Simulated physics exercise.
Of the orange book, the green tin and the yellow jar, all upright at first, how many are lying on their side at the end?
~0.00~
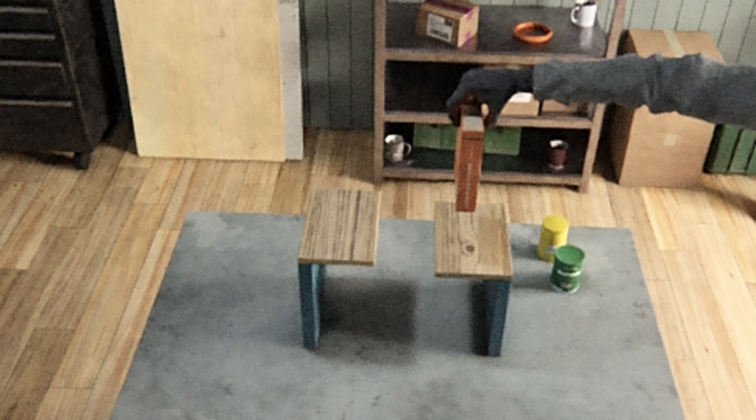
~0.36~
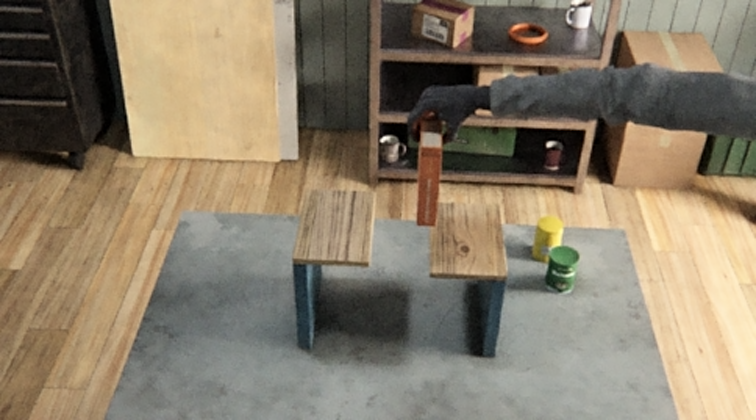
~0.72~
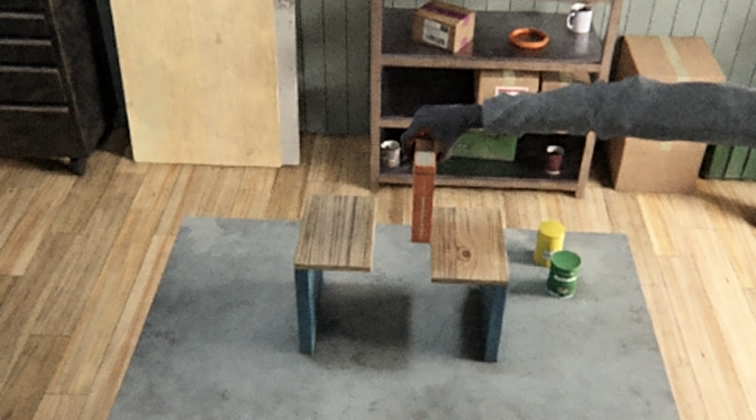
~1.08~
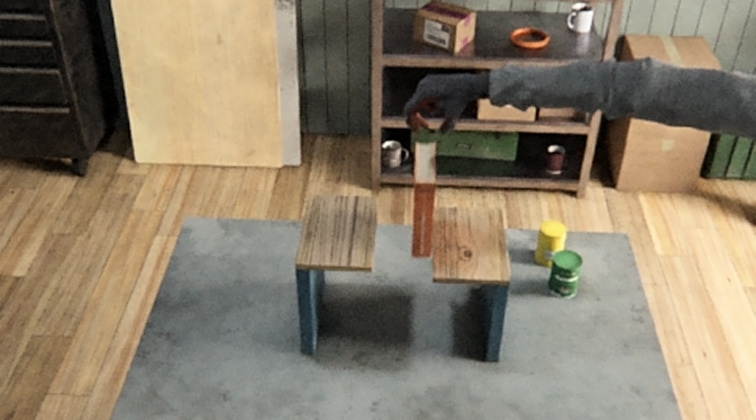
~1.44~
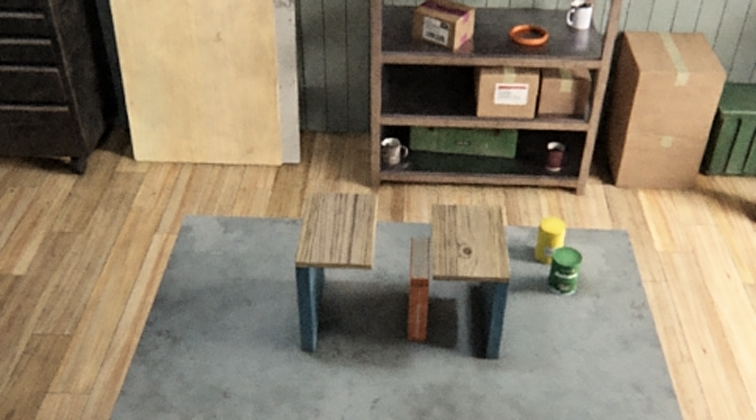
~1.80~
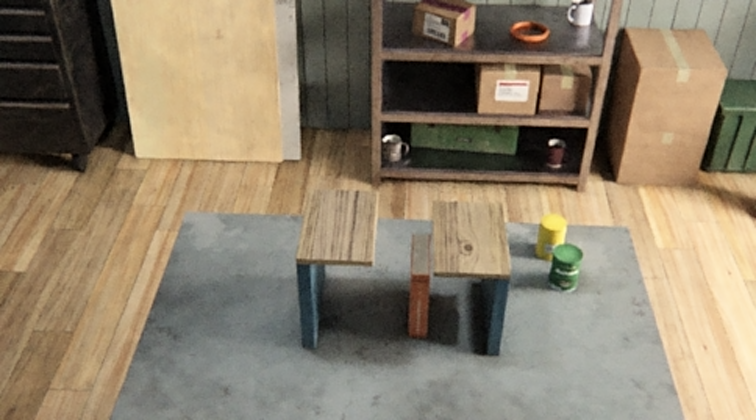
None of them are. The orange book stands upright between the ledges, and the green tin and yellow jar are still standing where they were.
In a workshop, a gloved hand moving an orange book left and releasing it, the book dropping upright between two wooden ledges.
